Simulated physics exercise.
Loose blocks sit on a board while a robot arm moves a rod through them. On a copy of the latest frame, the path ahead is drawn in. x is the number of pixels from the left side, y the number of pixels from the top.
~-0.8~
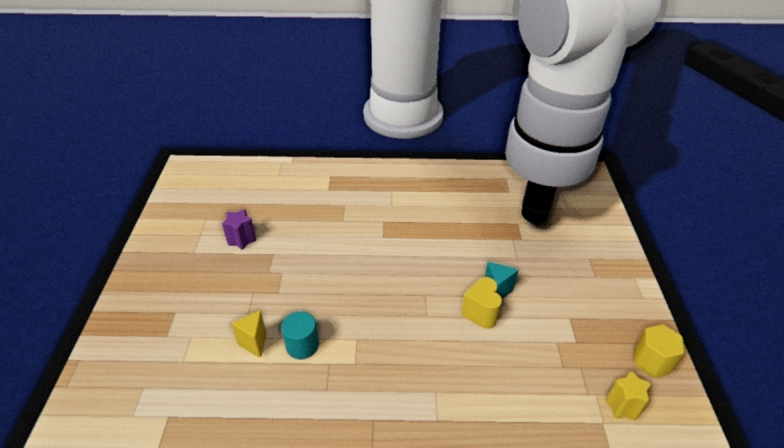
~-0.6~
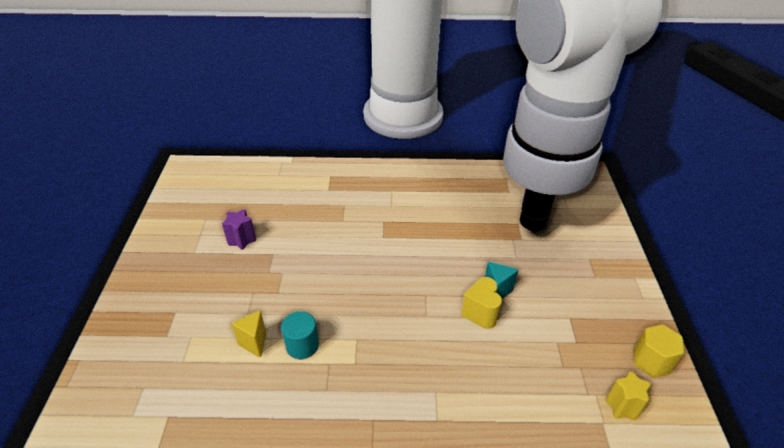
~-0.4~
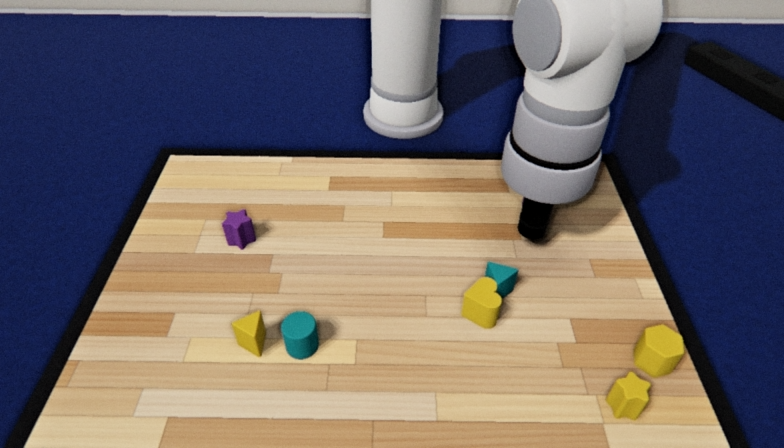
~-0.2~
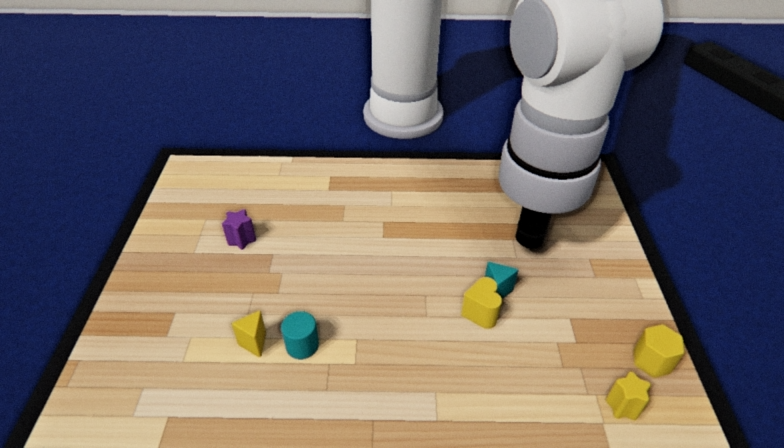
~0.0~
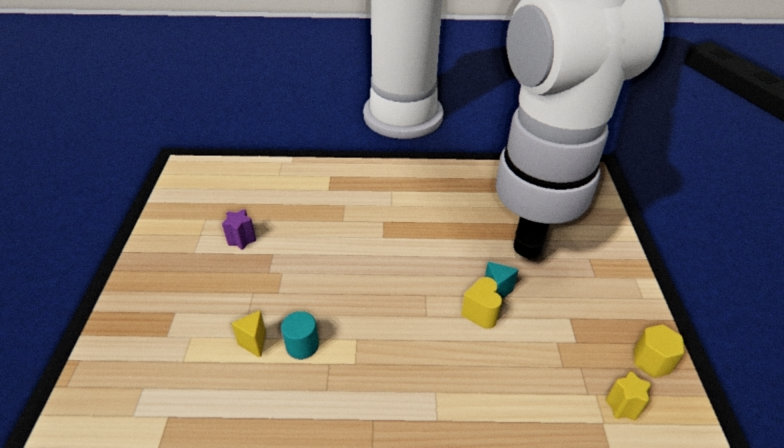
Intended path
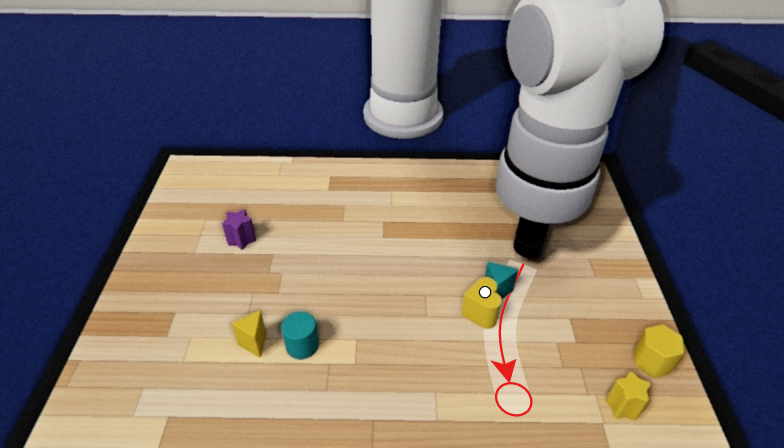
A robot arm slowly moved its black rod a short way down the wooden board, drifting slightly left toward the turquoise triangular piece and yellow heart, while all the scattered blocks stayed still.
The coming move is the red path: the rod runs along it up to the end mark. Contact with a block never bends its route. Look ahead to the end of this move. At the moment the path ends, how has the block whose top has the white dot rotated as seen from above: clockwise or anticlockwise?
Looking from above, the answer is counterclockwise.
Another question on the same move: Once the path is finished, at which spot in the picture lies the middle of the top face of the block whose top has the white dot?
My best guess is (463, 296).
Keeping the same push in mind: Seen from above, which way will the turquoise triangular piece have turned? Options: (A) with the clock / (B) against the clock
A
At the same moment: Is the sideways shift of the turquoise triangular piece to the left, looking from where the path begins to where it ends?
Final answer: No.
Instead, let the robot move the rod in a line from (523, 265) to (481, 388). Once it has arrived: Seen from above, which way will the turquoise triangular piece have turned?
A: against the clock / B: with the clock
B - with the clock.
The drawn path runs from (523, 265) through (507, 301) and (501, 345) to (514, 399); the dot is on the yellow heart.
On the path given first. One third of the way, rod (510, 285); yellow heart (470, 294), turned 50° anticlockwise; turquoise triangular piece (487, 282), turned 75° clockwise.
Two thirds of the way, rod (505, 330); yellow heart (463, 296), turned 50° anticlockwise; turquoise triangular piece (483, 284), turned 90° clockwise.
At the end, rod (519, 384); yellow heart (463, 296), turned 50° anticlockwise; turquoise triangular piece (483, 284), turned 90° clockwise.
